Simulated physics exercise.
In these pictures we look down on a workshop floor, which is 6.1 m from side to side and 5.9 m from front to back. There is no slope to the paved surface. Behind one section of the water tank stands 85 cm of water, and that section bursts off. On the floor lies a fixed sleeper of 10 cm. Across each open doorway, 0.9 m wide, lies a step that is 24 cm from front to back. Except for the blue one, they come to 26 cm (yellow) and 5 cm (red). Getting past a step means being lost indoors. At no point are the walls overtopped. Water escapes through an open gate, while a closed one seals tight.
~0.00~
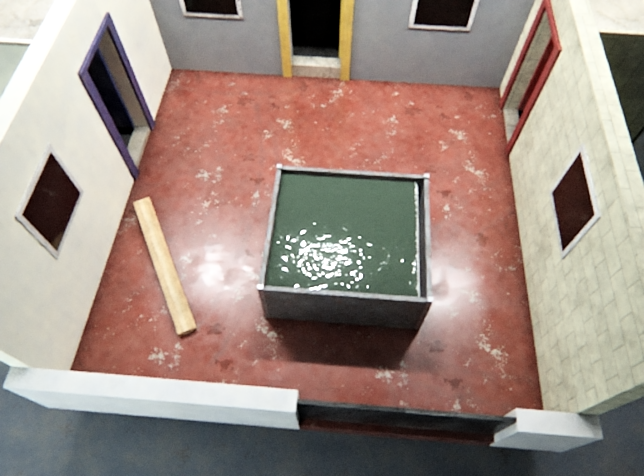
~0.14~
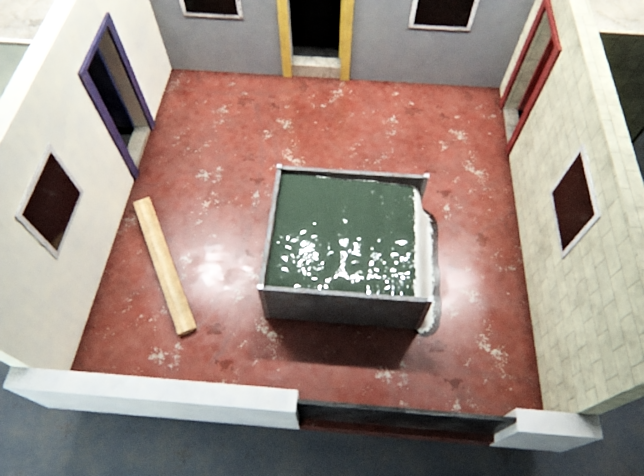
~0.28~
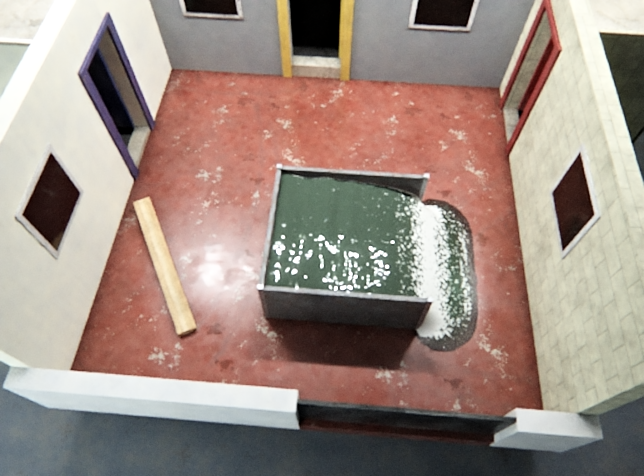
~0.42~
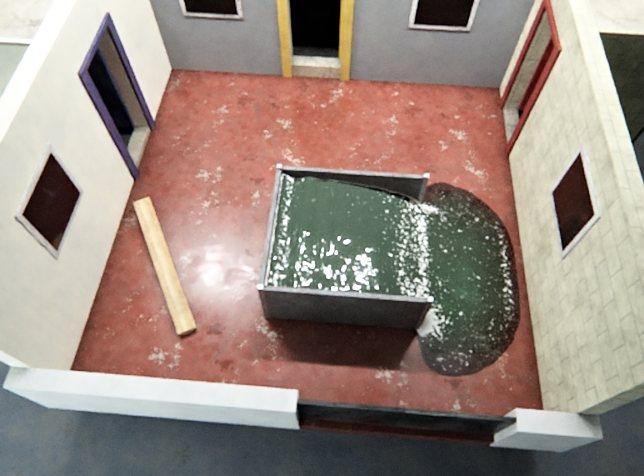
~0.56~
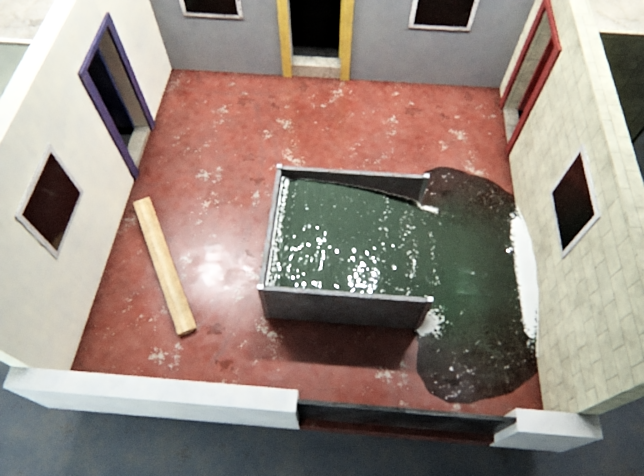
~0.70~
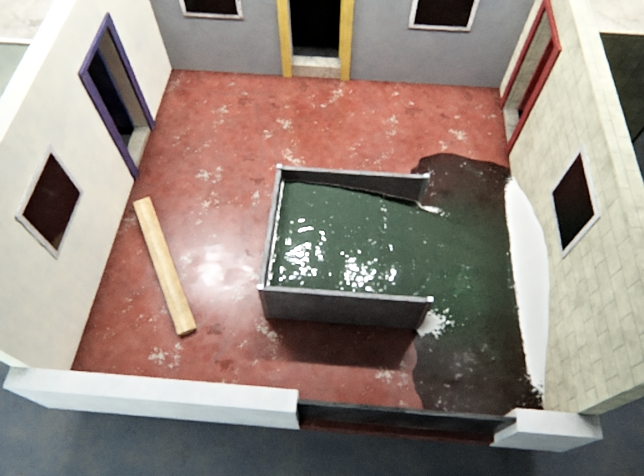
At the start, a gray-walled tank of dark green water stands whole on a red workshop floor, a wooden plank lying to its left. Then its right side opens and water pours out, spreading in a widening dark pool across the floor to the right-hand wall and along its base.
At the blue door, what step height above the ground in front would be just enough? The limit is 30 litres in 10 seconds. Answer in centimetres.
12.5 cm.
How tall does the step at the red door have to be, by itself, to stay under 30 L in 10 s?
Red door, minimum about 11.5 cm.
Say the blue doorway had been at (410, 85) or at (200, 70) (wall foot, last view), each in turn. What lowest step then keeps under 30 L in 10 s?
Roughly 16 cm, then roughly 11.0 cm.
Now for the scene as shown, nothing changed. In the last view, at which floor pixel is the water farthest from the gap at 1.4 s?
Around (493, 92).
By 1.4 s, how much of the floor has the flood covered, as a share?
I'd say near 20 percent is wet.
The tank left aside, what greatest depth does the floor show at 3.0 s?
34 cm.
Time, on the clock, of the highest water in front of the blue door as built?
Peak time: Around 5.5 s.
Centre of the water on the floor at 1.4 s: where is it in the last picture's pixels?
(417, 268) or so.
After 1.4 s water covers 20 % of the floor, deepest (62 cm) near (532, 410); it has not reached the blue door.
After 3.0 s water covers 55 % of the floor, deepest (34 cm) near (532, 410); it has not reached the blue door.
After 10.0 s water covers 95 % of the floor, deepest (16 cm) near (494, 197); 11 cm at the blue door, 64 litres in over its 10 cm step.
At the blue door as built, the water arrived by 4.4 s and peaked near 19 cm at 5.6 s.
Run again over the same 10 s with other heights there, 56 litres in over 10.5 cm, 19 litres over 14 cm. The limit of 30 litres is kept from about 12.5 cm up.
